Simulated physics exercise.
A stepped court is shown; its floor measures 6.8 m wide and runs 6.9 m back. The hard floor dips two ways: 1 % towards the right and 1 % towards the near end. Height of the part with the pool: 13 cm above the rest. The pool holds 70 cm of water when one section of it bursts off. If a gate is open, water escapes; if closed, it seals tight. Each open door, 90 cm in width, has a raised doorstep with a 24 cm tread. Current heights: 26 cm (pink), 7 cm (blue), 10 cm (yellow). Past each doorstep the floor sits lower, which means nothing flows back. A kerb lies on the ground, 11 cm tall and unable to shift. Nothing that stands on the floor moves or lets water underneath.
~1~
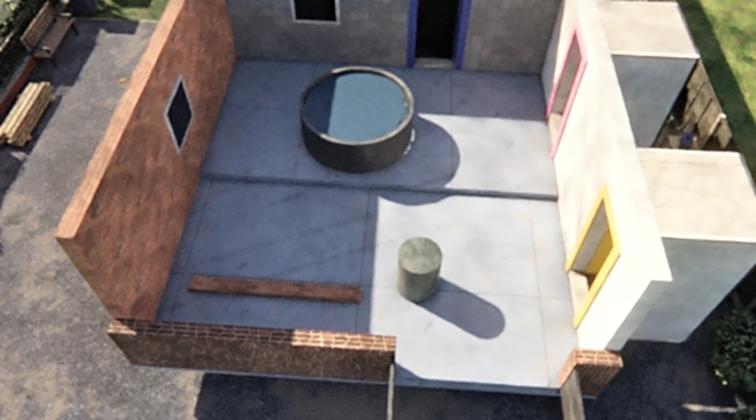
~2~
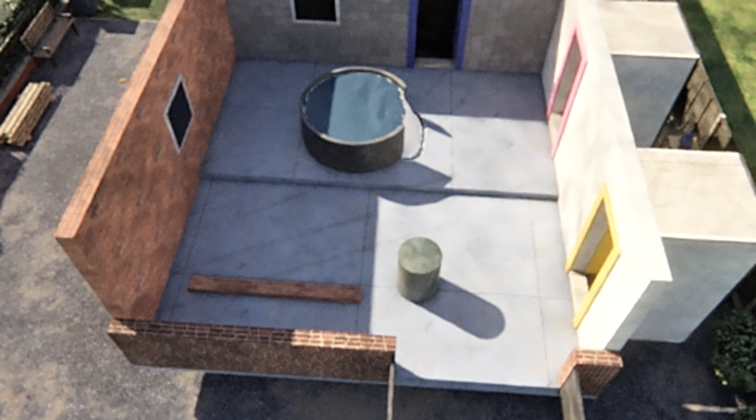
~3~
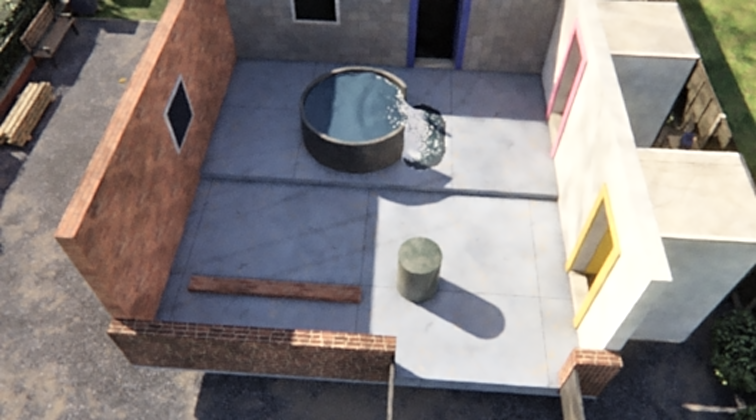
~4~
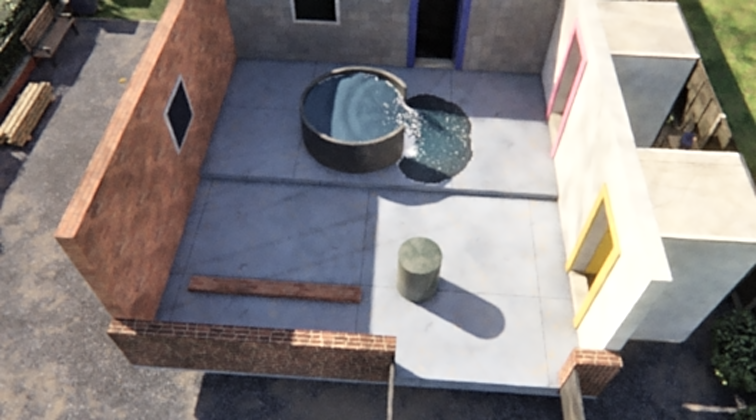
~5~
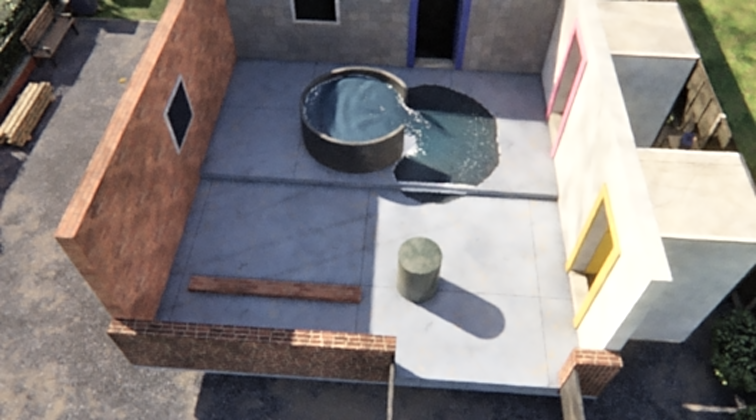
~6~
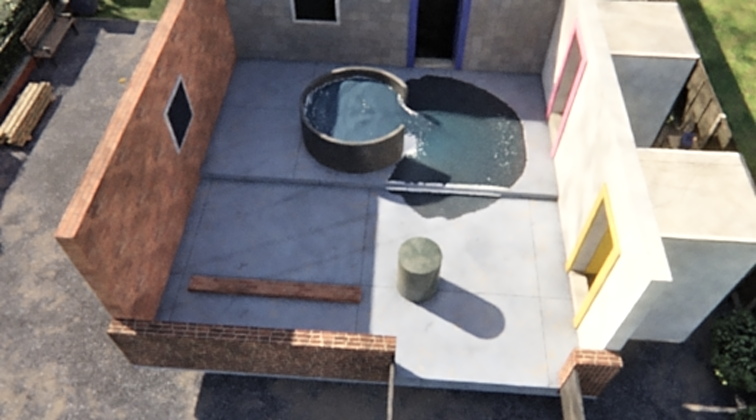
A round pool in a walled court opens on its right and water spreads across the floor.
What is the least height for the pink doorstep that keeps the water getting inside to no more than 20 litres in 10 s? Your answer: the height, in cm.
25 cm.
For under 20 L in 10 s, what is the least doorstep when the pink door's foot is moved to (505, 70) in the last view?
It needs about 17 cm.
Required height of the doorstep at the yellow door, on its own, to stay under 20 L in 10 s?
Yellow door - some 6.0 centimetres.
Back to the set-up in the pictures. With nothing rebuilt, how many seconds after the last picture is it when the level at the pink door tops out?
Approximately 1.0 s.
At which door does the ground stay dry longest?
Last of all, the yellow one.
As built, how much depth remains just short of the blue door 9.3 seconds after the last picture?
Some 3.5 cm.
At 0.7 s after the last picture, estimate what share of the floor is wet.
Some 25 per cent of it.
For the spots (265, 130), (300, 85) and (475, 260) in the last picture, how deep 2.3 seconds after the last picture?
In that order: 0, 0 and 1 cm.
Then, 0.7 s after the last picture water covers 25 % of the floor; 30 cm at the pink door, 0 litres in over its 26 cm doorstep.
Then, 2.3 s after the last picture water covers 30 % of the floor, deepest (31 cm) near (576, 373); 23 cm at the pink door, 13 litres in over its 26 cm doorstep.
Then, 9.3 s after the last picture water covers 65 % of the floor, deepest (14 cm) near (576, 373); 5 cm at the pink door, 14 litres in over its 26 cm doorstep.
At the pink door as built, the water peaked near 31 cm, 0.9 s after the last picture.
Run again over the same 10 s with other heights there, 44 litres in over 21.5 cm, 4 litres over 29 cm. The limit of 20 litres is kept from about 25 cm up.
